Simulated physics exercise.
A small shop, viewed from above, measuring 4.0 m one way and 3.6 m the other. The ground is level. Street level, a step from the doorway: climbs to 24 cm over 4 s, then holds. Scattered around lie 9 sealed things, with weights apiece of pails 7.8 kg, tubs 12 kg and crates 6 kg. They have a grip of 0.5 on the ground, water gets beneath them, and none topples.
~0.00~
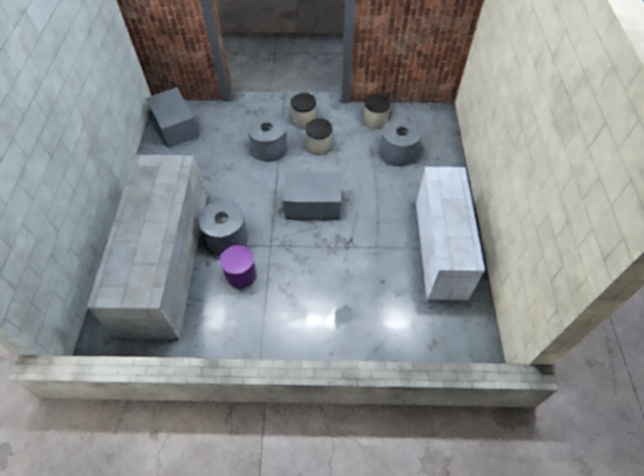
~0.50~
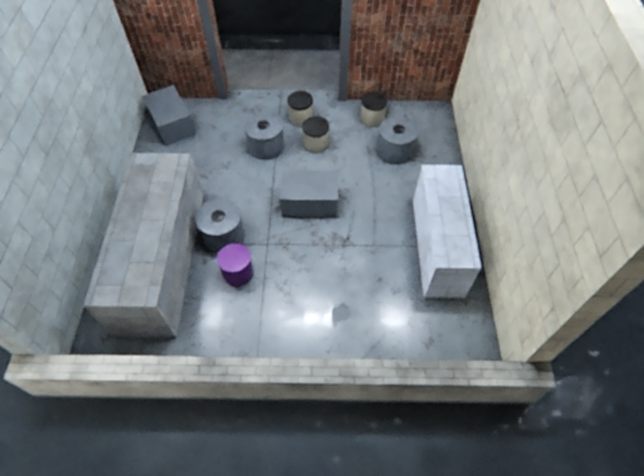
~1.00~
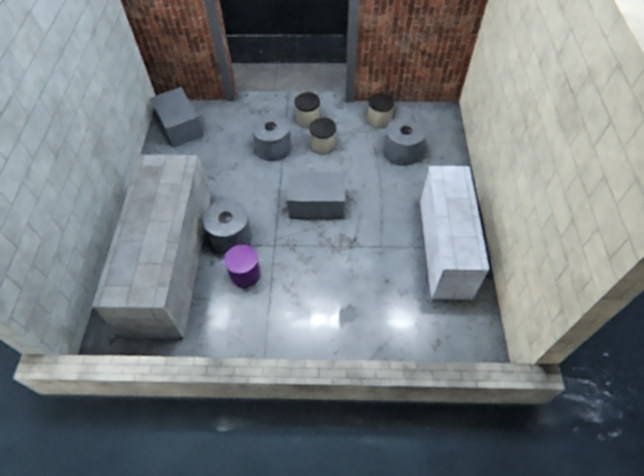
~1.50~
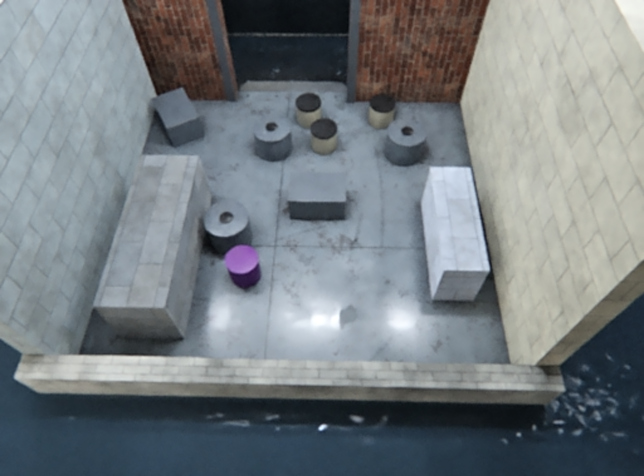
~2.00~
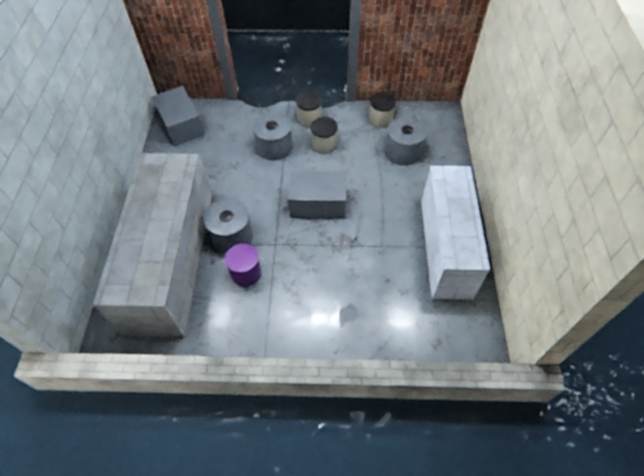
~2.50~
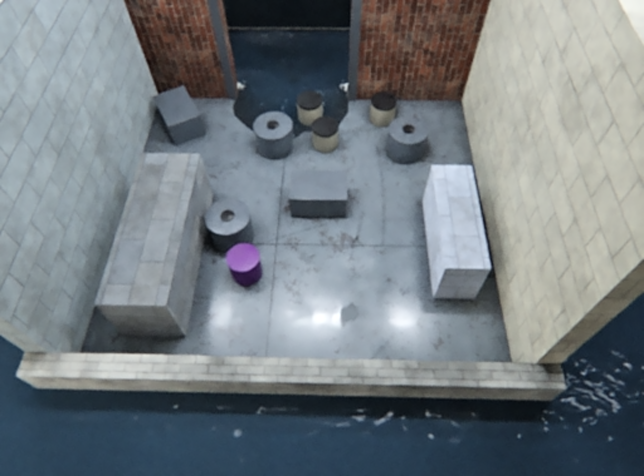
Dark water spread around the outside of a small walled room seen from above, then began creeping in through the doorway, while the purple pail, the drums and the blocks inside stayed put.
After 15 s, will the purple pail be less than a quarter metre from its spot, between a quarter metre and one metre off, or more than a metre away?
My guess: It's a long way from its start.
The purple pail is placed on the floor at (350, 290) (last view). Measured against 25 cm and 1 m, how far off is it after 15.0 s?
I'd say it goes a long distance.
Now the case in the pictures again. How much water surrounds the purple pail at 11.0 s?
About 21 cm.
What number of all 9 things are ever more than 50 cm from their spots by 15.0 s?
The total is 9.
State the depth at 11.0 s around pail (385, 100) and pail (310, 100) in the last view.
I'd put it at 8 cm and 20 cm respectively.
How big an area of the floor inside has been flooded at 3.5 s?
Somewhere about 2.5 m2, give or take.
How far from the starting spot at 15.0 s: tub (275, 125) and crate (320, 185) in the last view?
300 cm and 200 cm respectively.
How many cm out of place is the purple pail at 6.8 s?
80 cm, give or take.
After 3.5 s the purple pail is near (243, 257), 0.0 m from its start, aground; 0 afloat.
After 6.8 s the purple pail is near (250, 331), 0.8 m from its start, afloat; 6 afloat.
After 11.0 s the purple pail is near (237, 341), 0.9 m from its start, afloat; 7 afloat.
After 15.0 s the purple pail is near (364, 329), 1.4 m from its start, afloat; 9 afloat.
